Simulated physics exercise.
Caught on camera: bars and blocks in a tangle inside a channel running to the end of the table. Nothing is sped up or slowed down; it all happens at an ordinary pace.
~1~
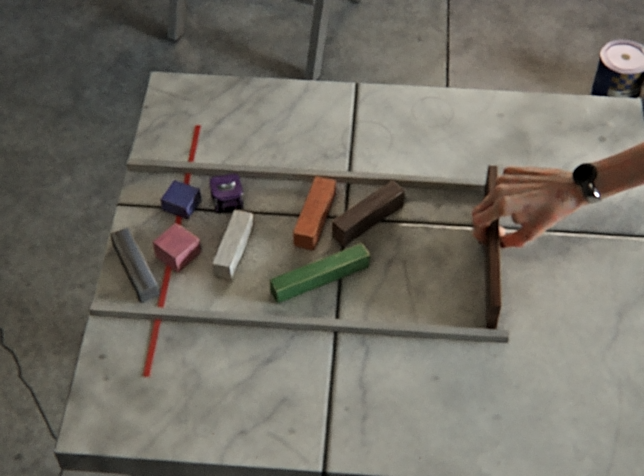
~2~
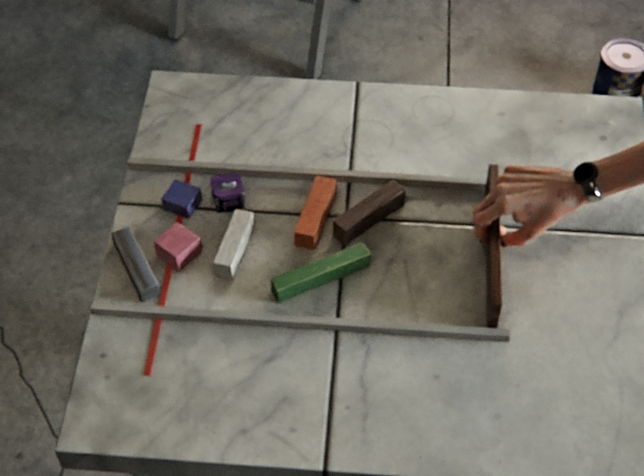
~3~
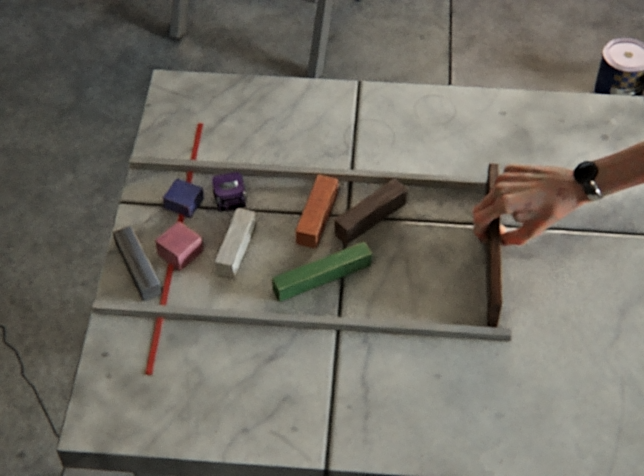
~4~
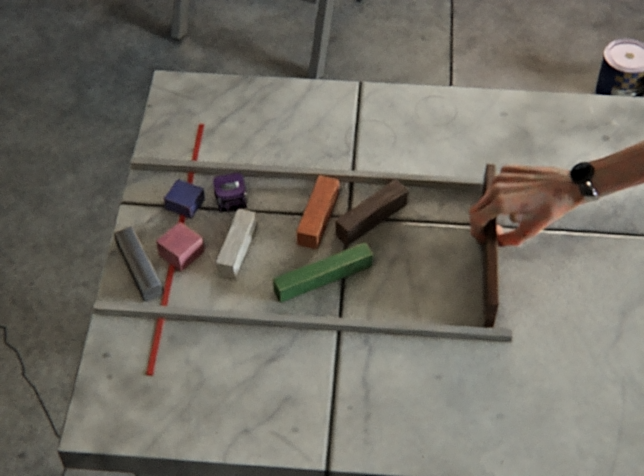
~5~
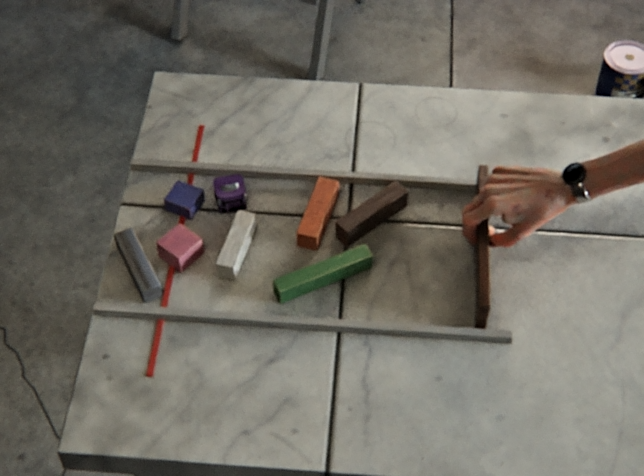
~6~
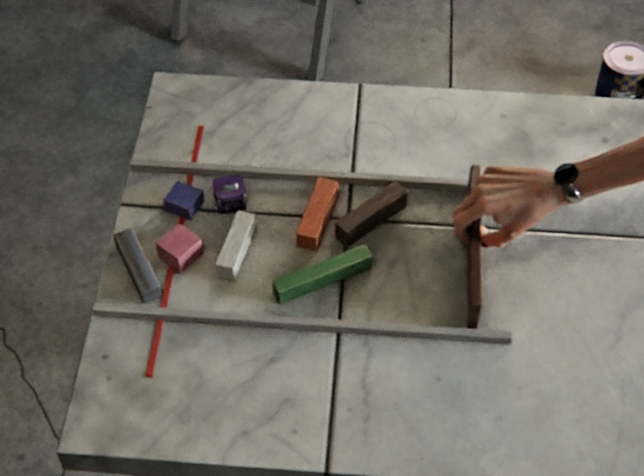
A hand slides a dark board slightly left along the channel toward the unmoving bars and blocks.
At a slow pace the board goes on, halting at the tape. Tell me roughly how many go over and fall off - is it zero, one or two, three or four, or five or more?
Roughly three or four fall off.
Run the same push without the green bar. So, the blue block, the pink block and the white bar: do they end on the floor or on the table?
So the blue block goes down, the pink block keeps its place and the white bar keeps its place.
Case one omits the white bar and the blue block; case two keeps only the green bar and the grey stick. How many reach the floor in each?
Fallen: 1 in the first try, 1 in the other.
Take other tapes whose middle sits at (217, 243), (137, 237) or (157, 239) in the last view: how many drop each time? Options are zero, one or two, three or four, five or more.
Run 1 - none at all; run 2 - more than four; run 3 - five or more.
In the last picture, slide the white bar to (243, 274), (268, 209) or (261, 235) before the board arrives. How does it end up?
The white bar remains up; stays on; survives.
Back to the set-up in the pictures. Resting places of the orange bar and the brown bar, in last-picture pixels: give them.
Listed as asked: First (154, 203), and then (174, 204).
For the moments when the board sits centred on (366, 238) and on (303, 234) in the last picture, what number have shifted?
Tally: 2; 3.
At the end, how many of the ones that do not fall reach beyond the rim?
The count is 2.
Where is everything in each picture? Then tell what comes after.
Grey stick (134, 265); blue block (181, 200); pink block (177, 247); board (492, 245); tape (175, 239), in the first frame.
Blue block (182, 199); orange bar (316, 212), in the second frame.
Pink block (179, 246); green bar (322, 272), in the third frame.
Grey stick (138, 263); board (490, 244), in the fourth frame.
Blue block (184, 200); purple case (230, 194), in the fifth frame.
Grey stick (137, 265); blue block (184, 200); pink block (180, 248); board (474, 245); tape (177, 240), in the sixth frame.
A little later, none off yet; grey stick at rest near (137, 265); blue block at rest near (184, 200); pink block at rest near (180, 248).
Next, none off yet; grey stick at rest near (137, 265); blue block at rest near (184, 200); pink block moving near (175, 248).
When it is over, the number that fall off is three or four; down, pink block, blue block and grey stick.
